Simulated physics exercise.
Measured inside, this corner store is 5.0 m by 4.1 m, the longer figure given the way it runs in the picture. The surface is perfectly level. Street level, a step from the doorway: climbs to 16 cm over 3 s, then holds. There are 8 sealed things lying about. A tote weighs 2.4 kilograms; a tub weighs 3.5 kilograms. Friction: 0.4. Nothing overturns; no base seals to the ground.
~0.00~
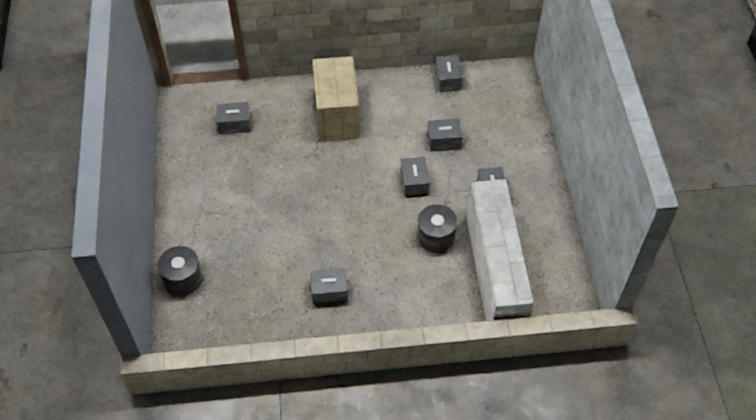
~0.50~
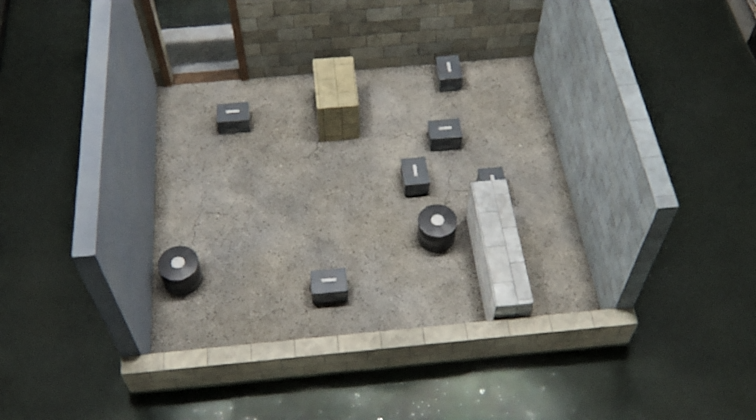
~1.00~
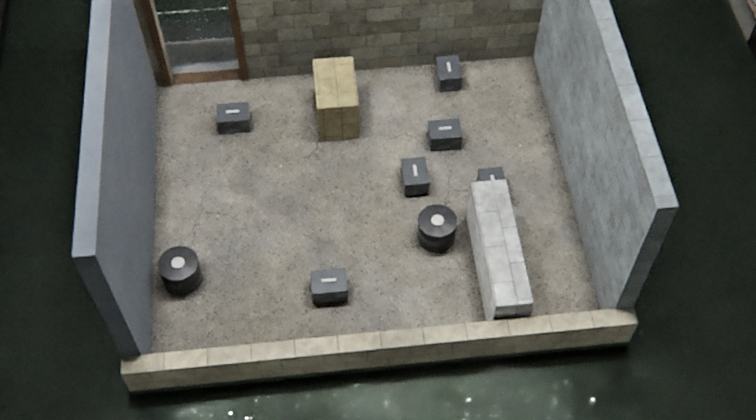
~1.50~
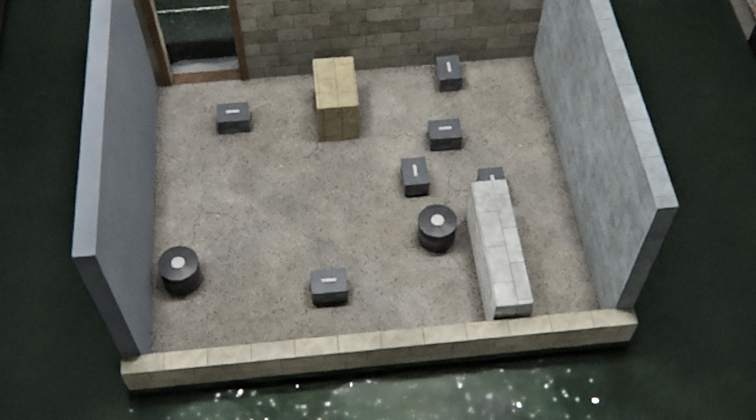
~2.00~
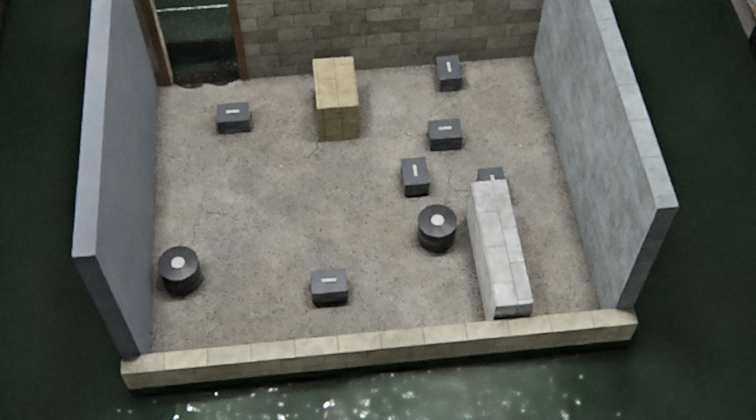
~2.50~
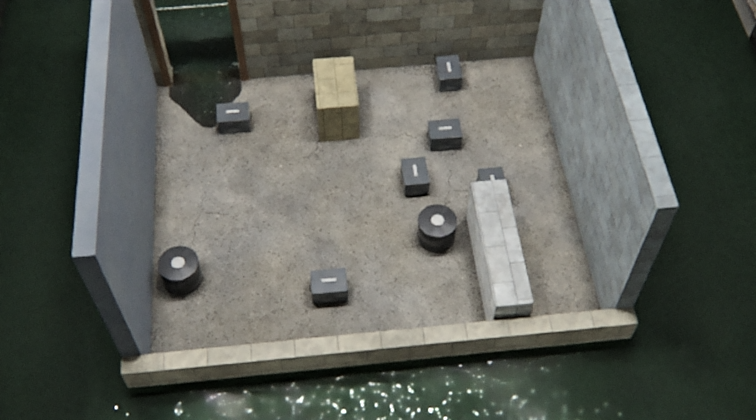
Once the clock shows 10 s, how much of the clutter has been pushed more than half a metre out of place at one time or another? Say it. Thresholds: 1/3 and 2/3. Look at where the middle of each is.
The middle of three bands.
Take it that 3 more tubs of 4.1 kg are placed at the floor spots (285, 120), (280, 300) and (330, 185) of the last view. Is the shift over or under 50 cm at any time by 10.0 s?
So the first ends up below the threshold, the second past the threshold, the third below the threshold.
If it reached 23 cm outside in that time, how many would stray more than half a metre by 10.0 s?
I count 6 of them in that case.
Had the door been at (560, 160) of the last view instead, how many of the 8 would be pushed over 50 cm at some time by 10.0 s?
4.
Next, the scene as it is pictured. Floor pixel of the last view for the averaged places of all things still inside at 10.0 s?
That lands at roughly (439, 207).
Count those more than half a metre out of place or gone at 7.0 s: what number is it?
I count 2.
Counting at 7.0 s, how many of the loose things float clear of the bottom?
2.
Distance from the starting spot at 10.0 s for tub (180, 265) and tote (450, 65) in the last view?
200 cm and 0 cm respectively.
After 3.5 s 1 of 8 are over 50 cm from their spots; 0 afloat.
After 4.5 s 1 of 8 are over 50 cm from their spots; 0 afloat.
After 7.0 s 2 of 8 are over 50 cm from their spots; 2 afloat.
After 10.0 s 3 of 8 are over 50 cm from their spots, and 3 have been at some point; 4 afloat.
